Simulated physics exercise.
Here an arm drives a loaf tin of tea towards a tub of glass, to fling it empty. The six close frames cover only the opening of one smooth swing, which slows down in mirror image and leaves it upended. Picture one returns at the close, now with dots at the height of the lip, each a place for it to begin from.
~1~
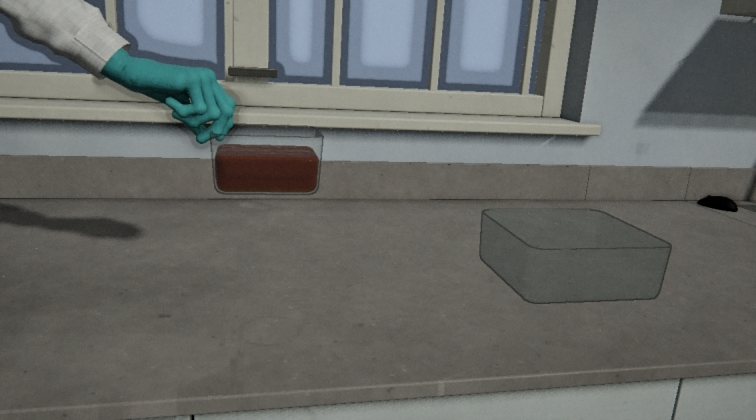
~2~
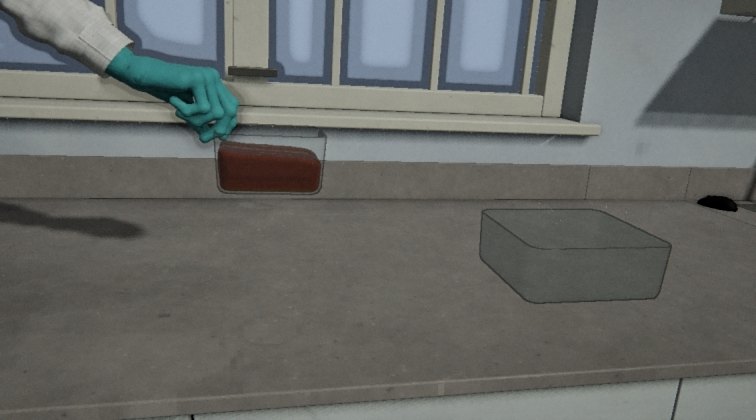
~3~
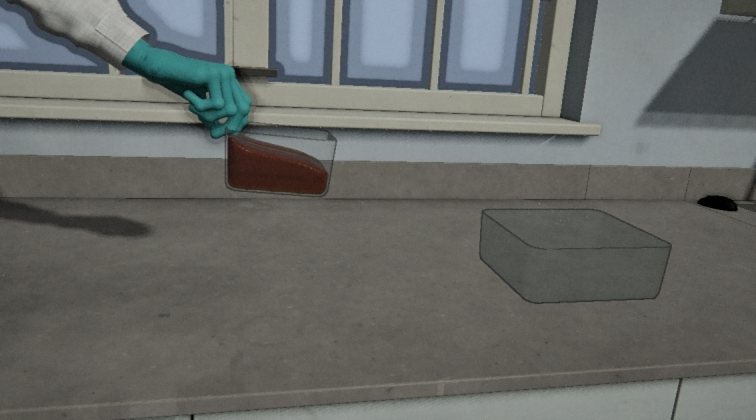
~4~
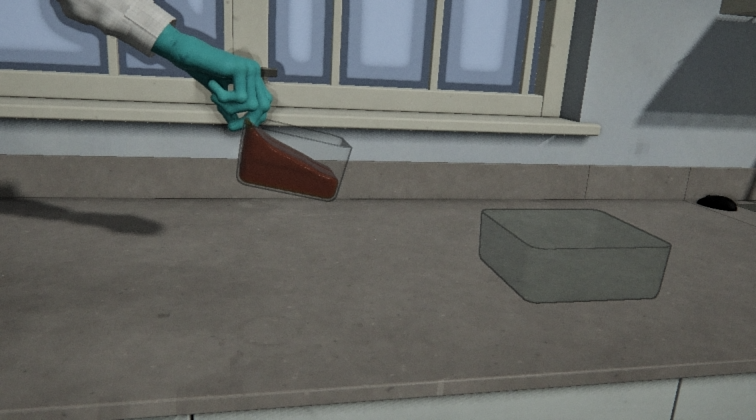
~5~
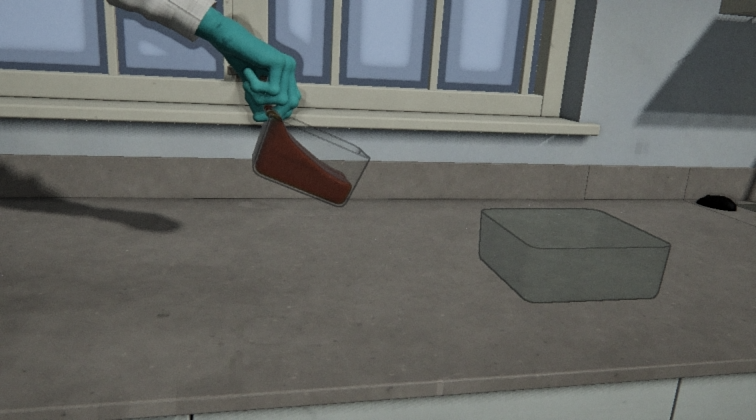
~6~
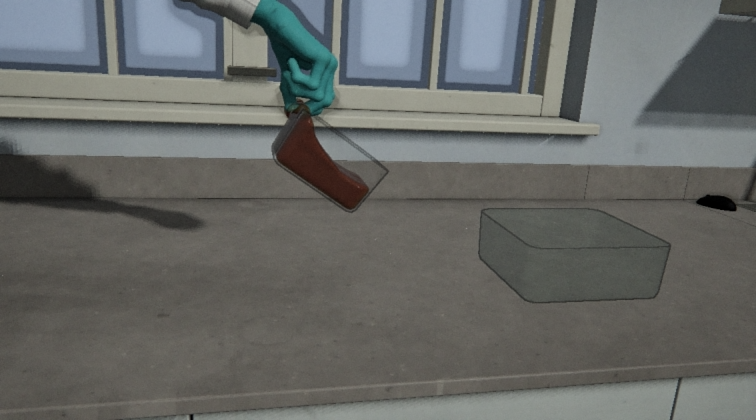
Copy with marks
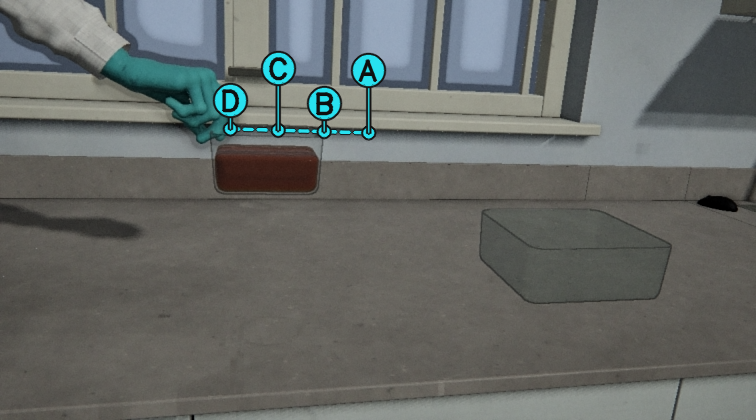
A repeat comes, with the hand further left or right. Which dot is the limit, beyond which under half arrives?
Choose A.
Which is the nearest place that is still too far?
Here it is place B.
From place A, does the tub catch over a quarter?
Yes, it does.
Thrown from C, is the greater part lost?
Yes.
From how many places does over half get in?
One.
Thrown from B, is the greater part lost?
Yes, that goes wrong.
On the marked copy, A at (368, 132); B at (324, 131); C at (278, 130); D at (230, 128).
Choosing A, about 63 % lands in the tub, 20 % falls short and 16 % goes beside or beyond.
Choosing B, about 21 % lands in the tub, 68 % falls short and 11 % goes beside or beyond.
Choosing C, about 1 % lands in the tub, 93 % falls short and 6 % goes beside or beyond.
Choosing D, about 0 % lands in the tub, 98 % falls short.
